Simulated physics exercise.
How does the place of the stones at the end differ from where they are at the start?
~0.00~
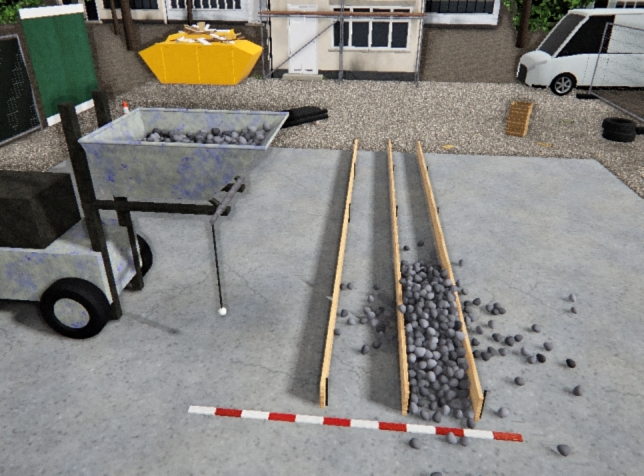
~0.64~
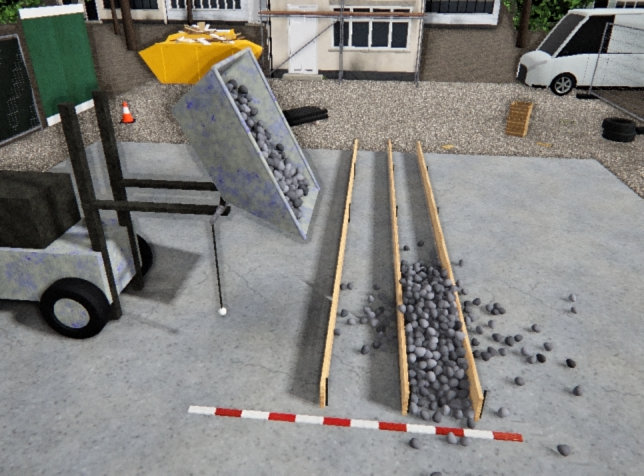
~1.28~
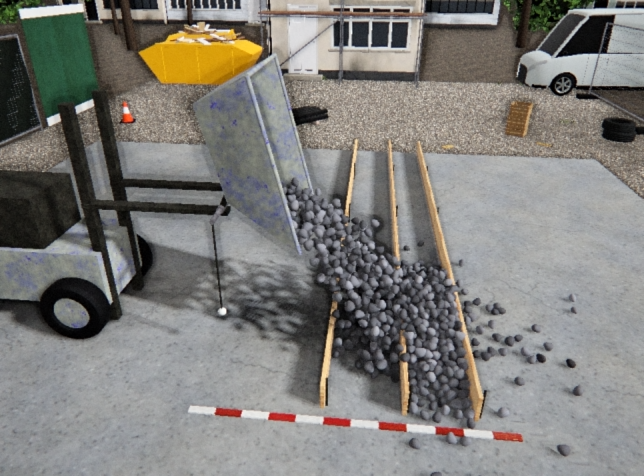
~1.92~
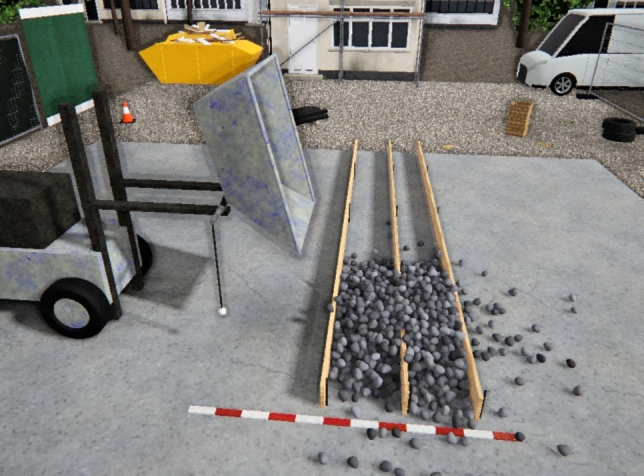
At the start many of the stones sit in the raised skip on the left, with the rest mostly in the far bay. At the end the skip is empty and the stones lie lower and further right on the ground, mostly across both bays.
A fork truck tips its skip and grey stones slide out, settling across both board bays.
